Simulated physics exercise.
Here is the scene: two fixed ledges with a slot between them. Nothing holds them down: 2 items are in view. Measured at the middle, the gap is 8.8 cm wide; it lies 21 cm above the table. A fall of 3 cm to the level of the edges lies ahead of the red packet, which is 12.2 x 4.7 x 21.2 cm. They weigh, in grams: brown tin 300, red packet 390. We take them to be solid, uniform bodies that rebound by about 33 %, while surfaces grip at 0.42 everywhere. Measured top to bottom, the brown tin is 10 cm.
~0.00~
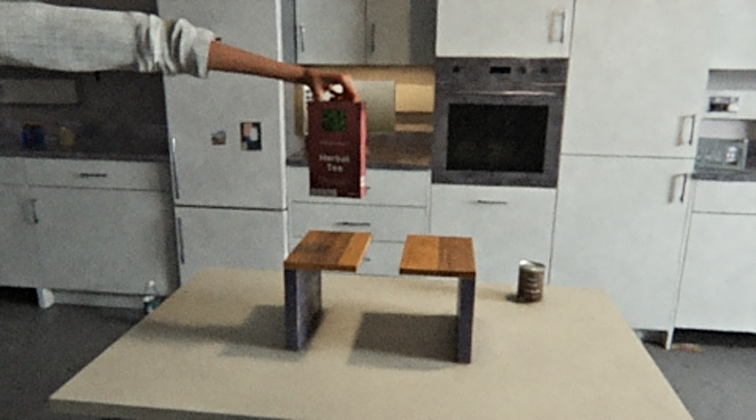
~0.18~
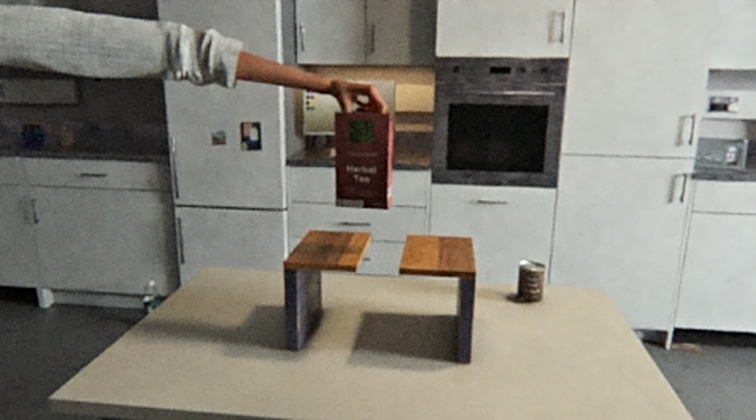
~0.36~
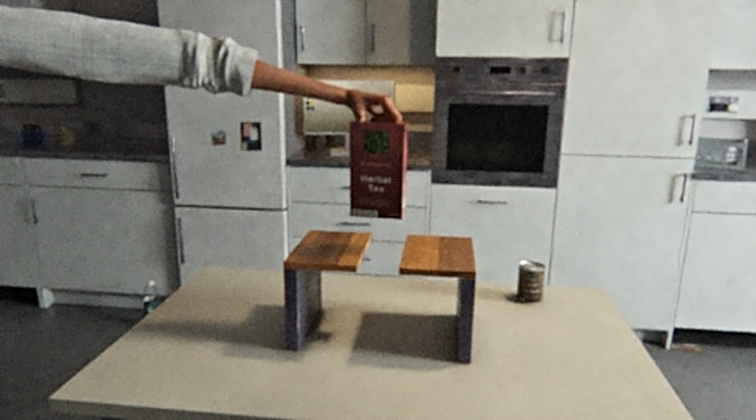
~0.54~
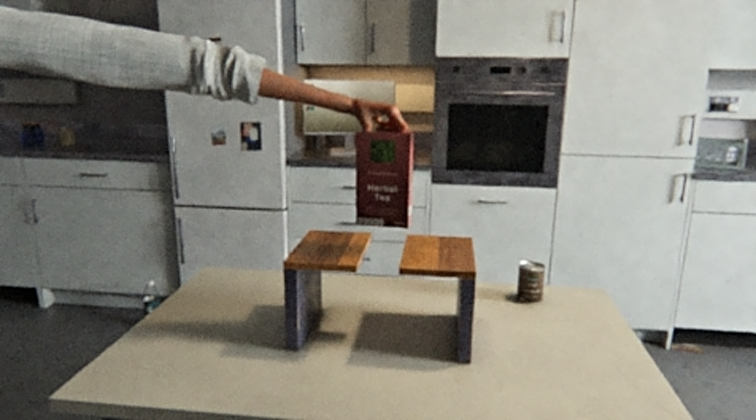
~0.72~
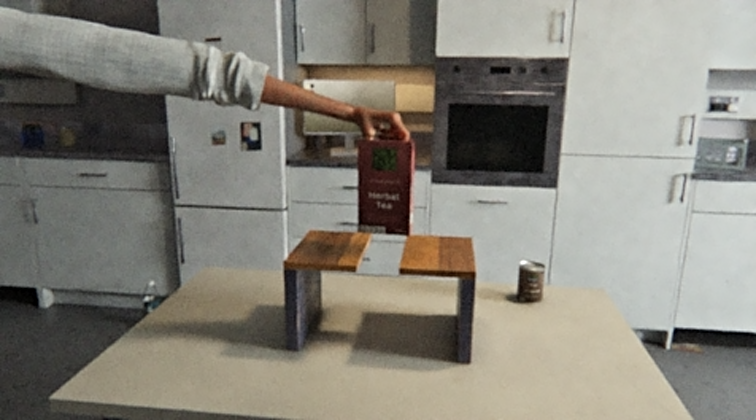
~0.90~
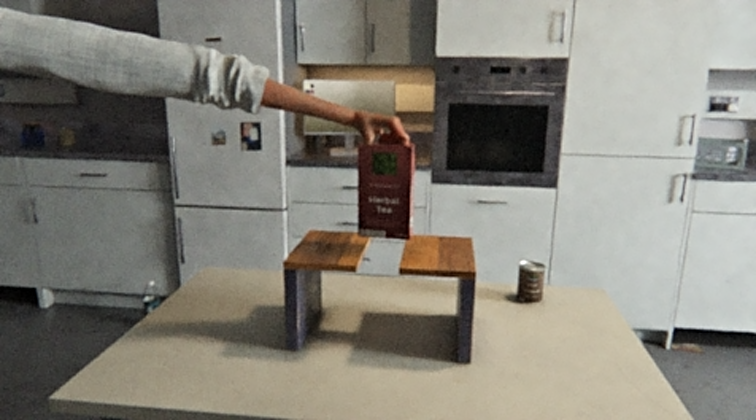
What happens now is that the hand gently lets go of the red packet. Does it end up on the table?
It doesn't make it.
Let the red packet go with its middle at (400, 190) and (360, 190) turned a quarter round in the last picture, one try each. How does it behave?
In the first case it is caught; in the second case it is caught.
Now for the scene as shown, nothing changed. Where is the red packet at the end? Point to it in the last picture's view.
Roughly pixel (386, 204).
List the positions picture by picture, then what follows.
In the first frame, 14 cm still to go; red packet (337, 149); brown tin (531, 283).
In the second frame, 8 cm still to go; red packet (364, 160); brown tin (531, 283).
In the third frame, 5 cm still to go; red packet (378, 170); brown tin (531, 283).
In the fourth frame, 3 cm still to go; red packet (384, 179); brown tin (531, 283).
In the fifth frame, 1 cm still to go; red packet (386, 186); brown tin (531, 283).
The sixth frame shows held still over the gap; red packet (386, 191); brown tin (531, 283).
After 1.10 s, red packet slid 3 cm near (386, 203).
After 1.30 s, red packet resting near (385, 205).
At rest (2.3 s), both in place, give or take 4 cm. Seen from the same camera at the end, red packet near (386, 204). The packet is caught.
